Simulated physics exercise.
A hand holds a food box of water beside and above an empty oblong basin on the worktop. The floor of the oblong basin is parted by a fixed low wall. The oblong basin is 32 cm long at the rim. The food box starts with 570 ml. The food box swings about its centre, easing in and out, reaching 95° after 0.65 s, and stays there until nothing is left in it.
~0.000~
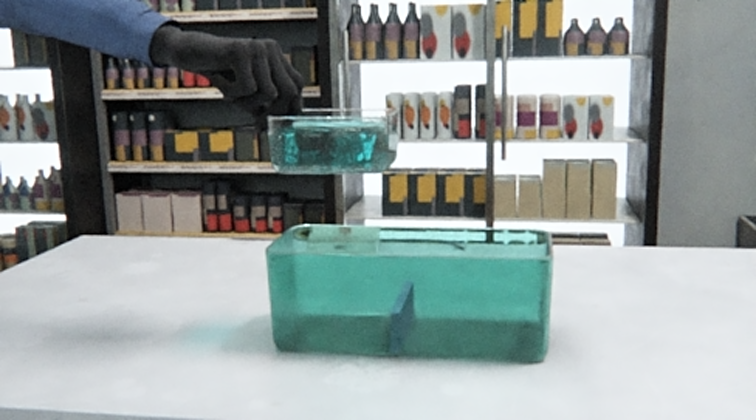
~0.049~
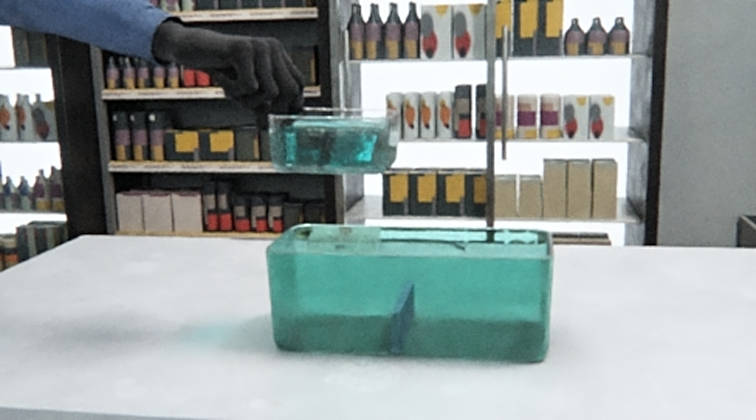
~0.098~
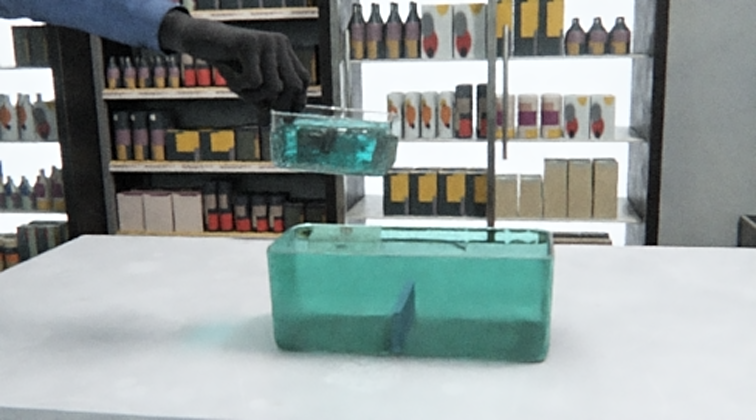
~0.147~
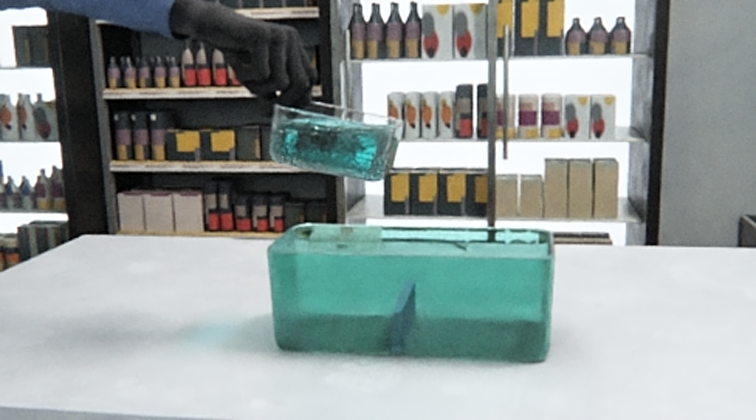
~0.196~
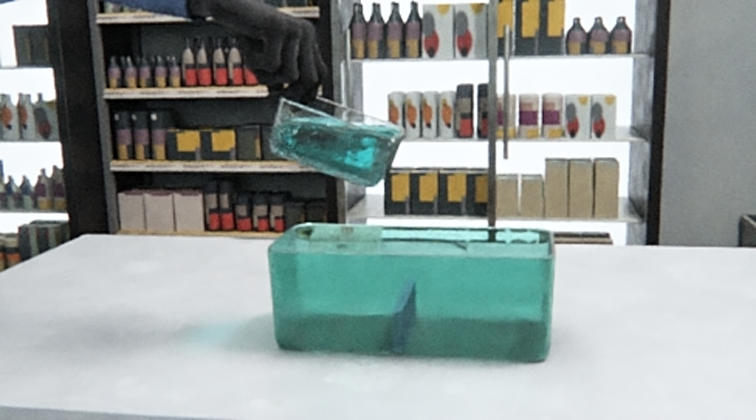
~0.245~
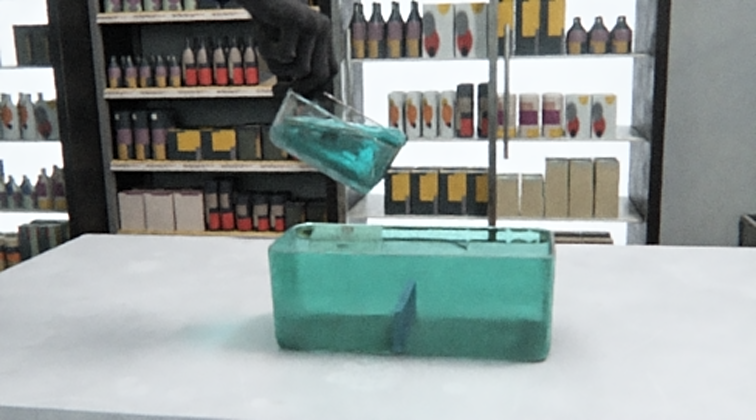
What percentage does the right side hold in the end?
About 82 per cent.
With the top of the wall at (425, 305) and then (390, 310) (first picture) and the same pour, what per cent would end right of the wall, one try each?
In turn about 70 and 80 per cent.
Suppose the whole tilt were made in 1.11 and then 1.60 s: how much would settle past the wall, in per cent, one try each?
In turn about 85 and 85 per cent.
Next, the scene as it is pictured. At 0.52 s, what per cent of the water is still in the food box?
About 22 per cent.
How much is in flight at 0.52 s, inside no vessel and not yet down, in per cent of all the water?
About 40 per cent.
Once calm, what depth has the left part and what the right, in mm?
Some 4 mm on the left and 22 mm on the right.
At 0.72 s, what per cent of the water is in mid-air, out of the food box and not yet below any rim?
Near 4 in a hundred.
After 0.52 s the tilt is 85° and 22 per cent is still to pour, 0 is left of the wall and 37 right of it.
After 0.72 s the tilt is 95° and 7 per cent is still to pour, 6 is left of the wall and 82 right of it.
After 0.92 s the tilt is 95° and 2 per cent is still to pour, 13 is left of the wall and 82 right of it.
After 1.15 s the tilt is 95° and 0 per cent is still to pour, 15 is left of the wall and 82 right of it.
In the end 16 per cent lies left of the wall, 82 right of it and 2 outside.
